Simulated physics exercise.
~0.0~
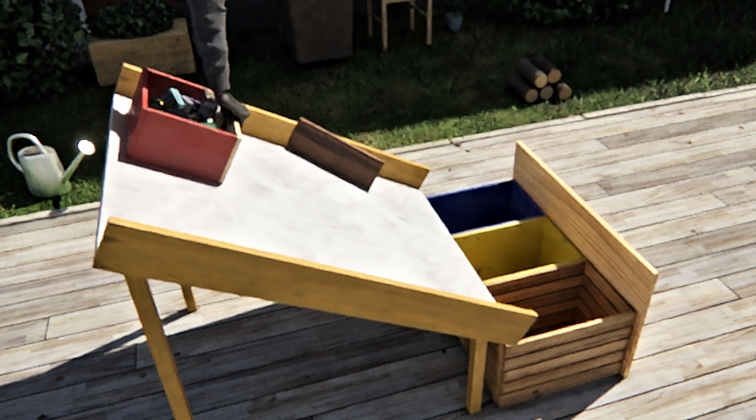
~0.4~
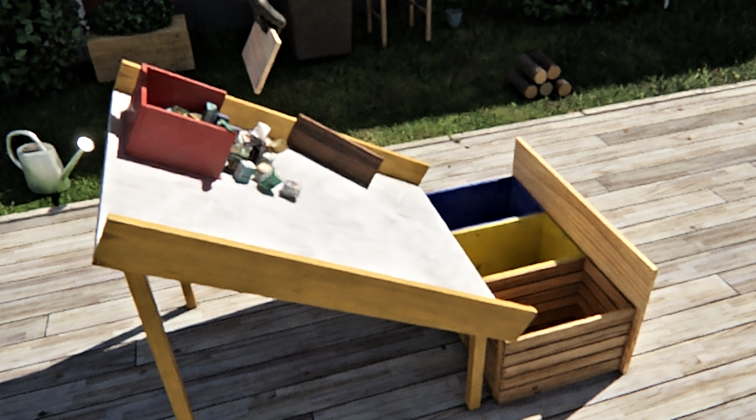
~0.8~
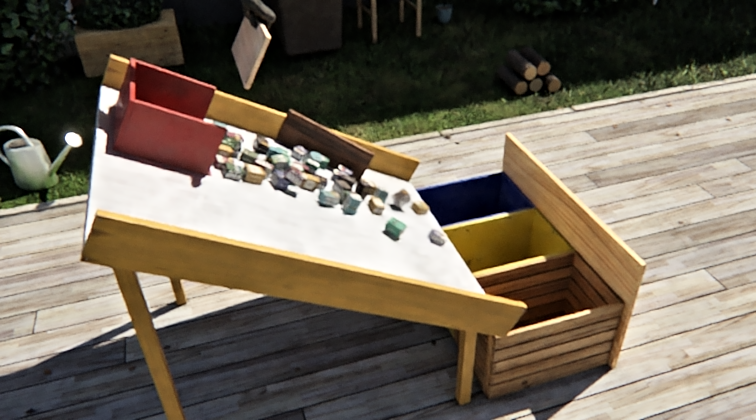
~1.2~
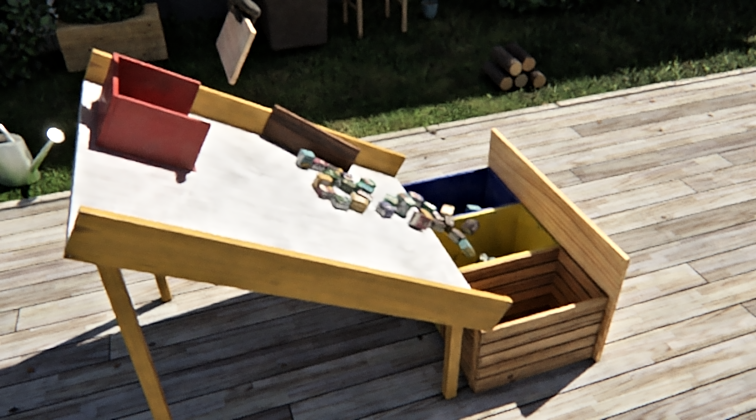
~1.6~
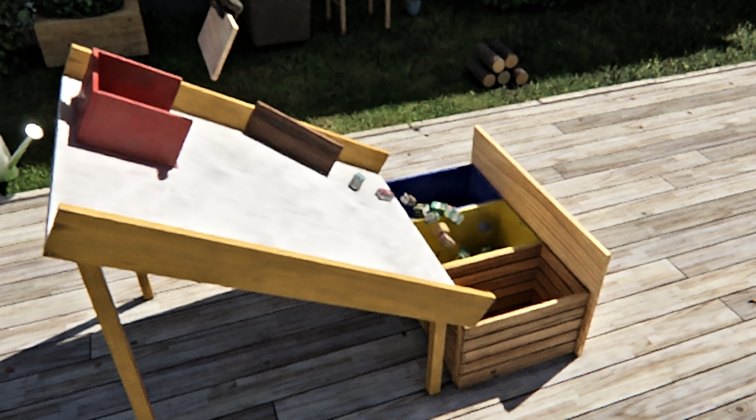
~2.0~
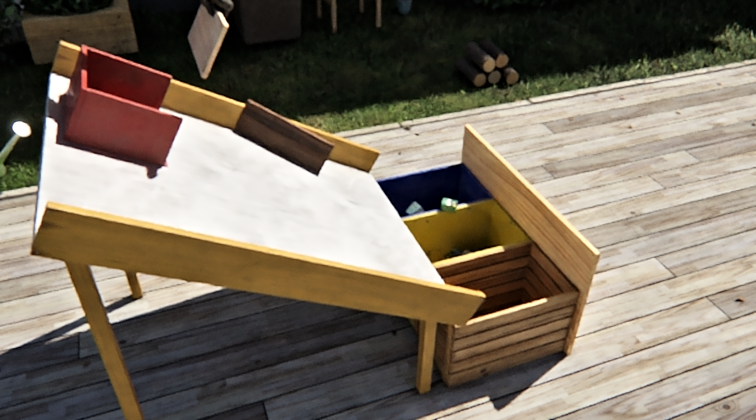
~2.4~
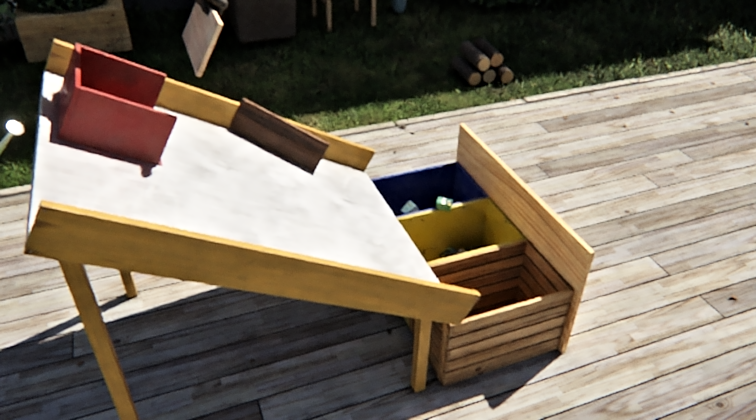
Small blocks tumbling from a red pen down a sloped white table past an angled board, dropping into yellow and blue tubs.
